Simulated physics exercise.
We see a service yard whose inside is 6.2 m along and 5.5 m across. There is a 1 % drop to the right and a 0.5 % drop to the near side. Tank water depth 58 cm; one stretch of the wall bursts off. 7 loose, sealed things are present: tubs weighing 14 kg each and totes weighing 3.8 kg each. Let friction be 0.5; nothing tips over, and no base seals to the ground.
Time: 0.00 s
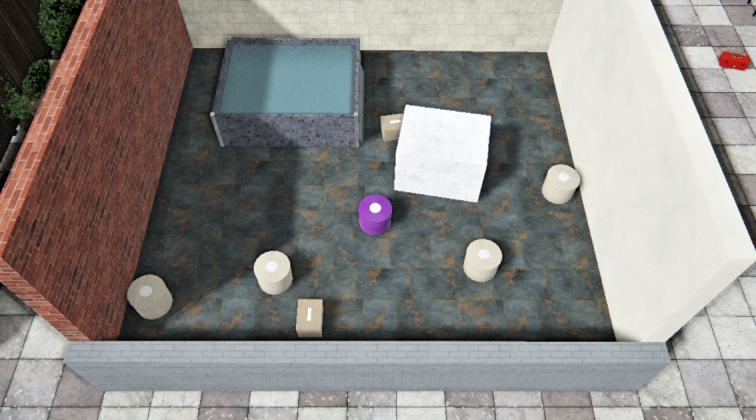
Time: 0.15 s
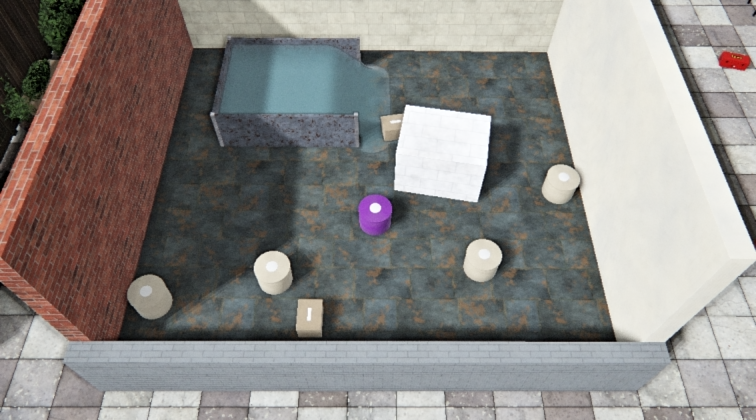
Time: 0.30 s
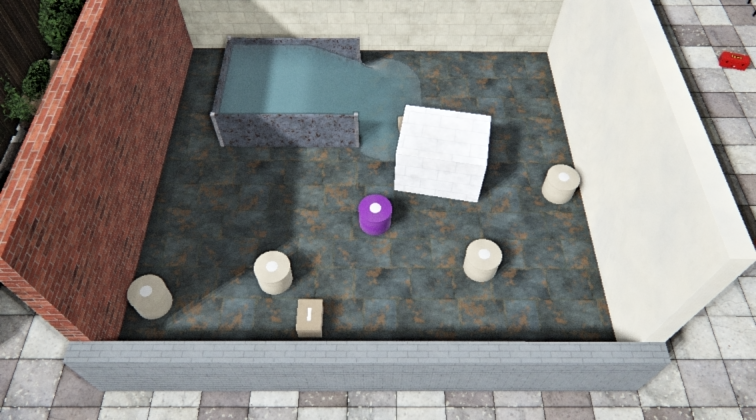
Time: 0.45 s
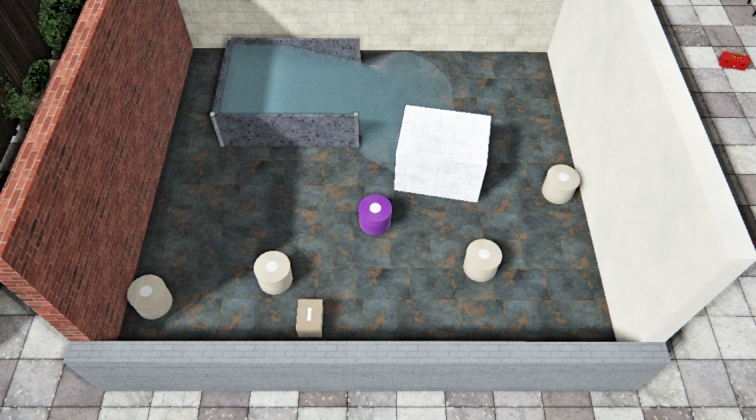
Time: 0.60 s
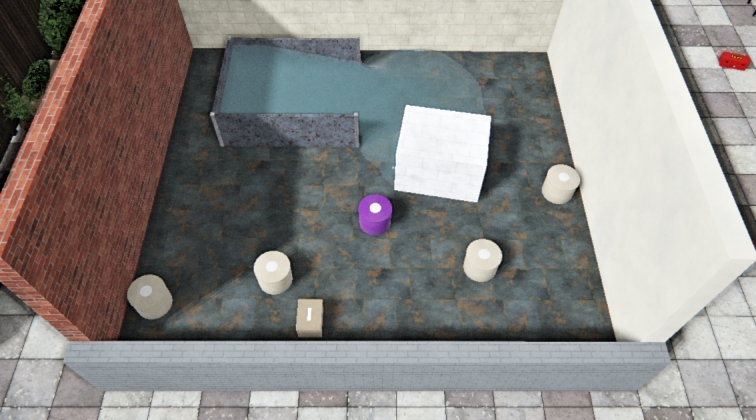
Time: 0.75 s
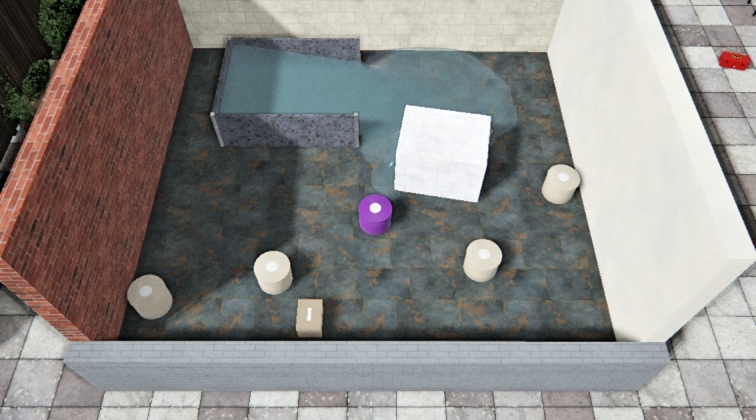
Water pours from the right side of a raised dark stone tank and spreads over the slate floor of a walled yard, seen from high above by a still camera. A purple tub stands mid-yard among four cream ones, with a white block above and a small box near the front. The sheet widens behind the block, engulfing another small box, while the tubs stay put.
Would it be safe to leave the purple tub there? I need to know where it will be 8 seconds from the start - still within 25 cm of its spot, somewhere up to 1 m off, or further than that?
It will be still within 25 cm of its spot.
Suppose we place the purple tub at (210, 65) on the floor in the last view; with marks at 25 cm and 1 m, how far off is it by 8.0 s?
As it turns out, it barely budges.
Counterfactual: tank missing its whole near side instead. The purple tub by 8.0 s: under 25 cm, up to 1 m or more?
The purple tub simply gets swept away.
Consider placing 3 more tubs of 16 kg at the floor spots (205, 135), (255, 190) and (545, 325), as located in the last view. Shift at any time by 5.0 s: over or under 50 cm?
The first one ends up inside that, the second inside that, the third beyond that.
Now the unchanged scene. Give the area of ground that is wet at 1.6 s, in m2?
Near 13 m2 in all.
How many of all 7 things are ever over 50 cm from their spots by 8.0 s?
By my tally, 5.
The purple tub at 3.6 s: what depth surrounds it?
Depth: About 2 cm.
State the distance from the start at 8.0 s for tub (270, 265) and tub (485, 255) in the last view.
The first ends 0 cm from its start, the second 100 cm.
After 1.6 s the purple tub is near (375, 208), 0.0 m from its start, aground; 1 afloat.
After 3.6 s the purple tub is near (375, 208), 0.0 m from its start, aground; 1 afloat.
After 5.6 s the purple tub is near (375, 208), 0.0 m from its start, aground; 3 afloat.
After 8.0 s the purple tub is near (375, 208), 0.0 m from its start, aground; 2 afloat.
